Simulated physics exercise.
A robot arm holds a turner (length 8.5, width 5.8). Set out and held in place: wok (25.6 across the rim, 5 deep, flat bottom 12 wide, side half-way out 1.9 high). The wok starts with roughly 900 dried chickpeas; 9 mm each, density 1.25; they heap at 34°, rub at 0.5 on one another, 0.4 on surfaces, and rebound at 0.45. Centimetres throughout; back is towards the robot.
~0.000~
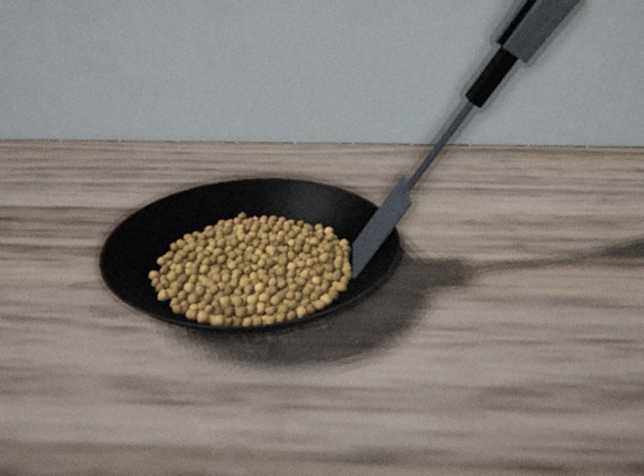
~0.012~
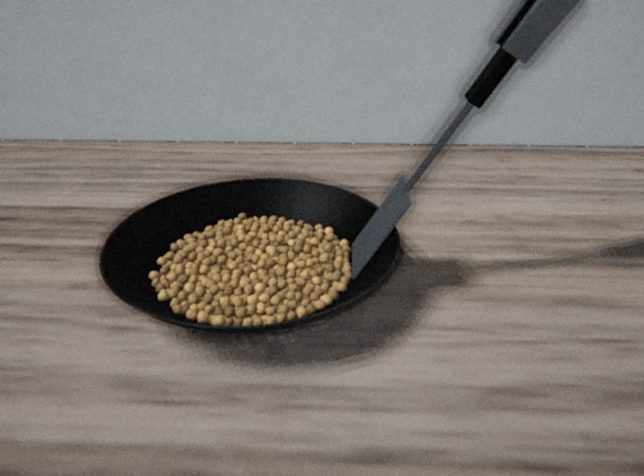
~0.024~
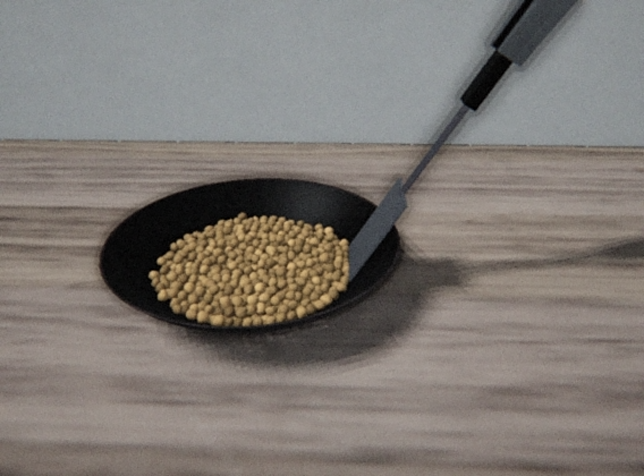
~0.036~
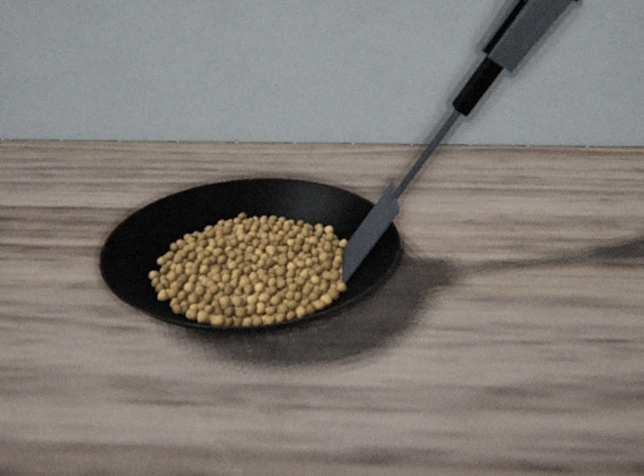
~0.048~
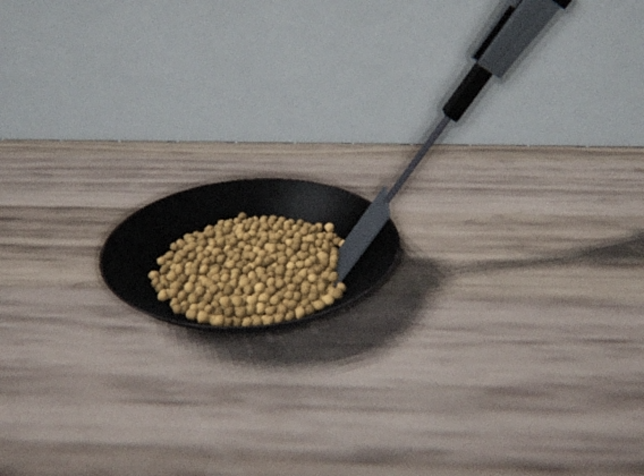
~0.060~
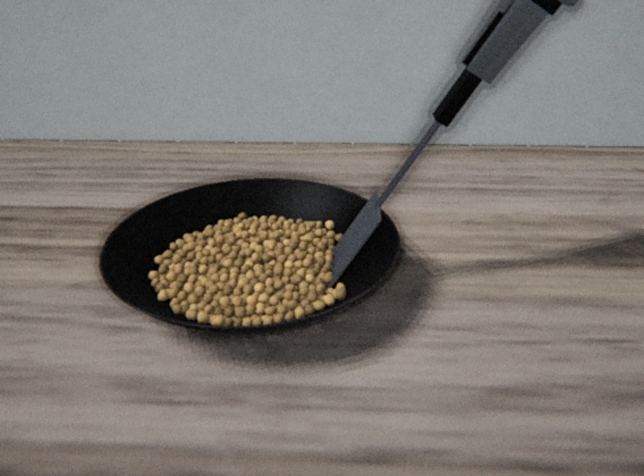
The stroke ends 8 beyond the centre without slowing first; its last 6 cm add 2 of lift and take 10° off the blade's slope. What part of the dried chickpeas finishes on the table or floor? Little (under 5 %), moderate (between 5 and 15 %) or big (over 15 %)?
On the table or floor the share is moderate, between 5 and 15 %.
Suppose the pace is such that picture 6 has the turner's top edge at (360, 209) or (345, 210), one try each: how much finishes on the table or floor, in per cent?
Some 25 and 35 per cent.
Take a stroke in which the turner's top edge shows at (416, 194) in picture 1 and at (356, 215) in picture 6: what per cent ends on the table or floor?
About 30 per cent.
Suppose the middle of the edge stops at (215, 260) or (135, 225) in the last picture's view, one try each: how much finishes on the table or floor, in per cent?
Some 0 and 20 per cent.
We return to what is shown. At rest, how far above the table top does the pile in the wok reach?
About 6.5 cm.
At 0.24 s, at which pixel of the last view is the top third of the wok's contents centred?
At about (187, 246).
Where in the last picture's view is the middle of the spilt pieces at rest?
Around (72, 277).
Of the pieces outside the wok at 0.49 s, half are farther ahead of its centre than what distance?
Roughly 16 cm.
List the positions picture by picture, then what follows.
The turner top edge at (408, 188), sloping 59°; upper third of the load around (251, 258), from x 155 to 350, top at y 215; 900 in the wok, in the first picture.
The turner top edge at (407, 189), sloping 59°; upper third of the load around (251, 258), from x 155 to 350, top at y 215, in the second picture.
The turner top edge at (403, 191), sloping 59°; upper third of the load around (250, 259), from x 155 to 350, top at y 215, in the third picture.
The turner top edge at (396, 195), sloping 59°; upper third of the load around (251, 259), from x 155 to 345, top at y 215, in the fourth picture.
The turner top edge at (387, 200), sloping 59°; upper third of the load around (254, 257), from x 155 to 345, top at y 215, in the fifth picture.
The turner top edge at (379, 204), sloping 59°; upper third of the load around (253, 256), from x 155 to 340, top at y 215; 900 in the wok, in the sixth picture.
After 0.15 s, sloping 59°, highest piece 5 above the table; 900 in the wok.
After 0.24 s, sloping 55°, highest piece 6 above the table; 900 in the wok.
After 0.49 s, sloping 49°, highest piece 7 above the table; 825 in the wok, 65 on the table or floor, 10 on the blade or in flight.
After 1.54 s, sloping 49°, highest piece 6 above the table; 820 in the wok, 80 on the table or floor.
In the end, 820 in the wok, 80 on the table or floor. That is 9 % on the table or floor.
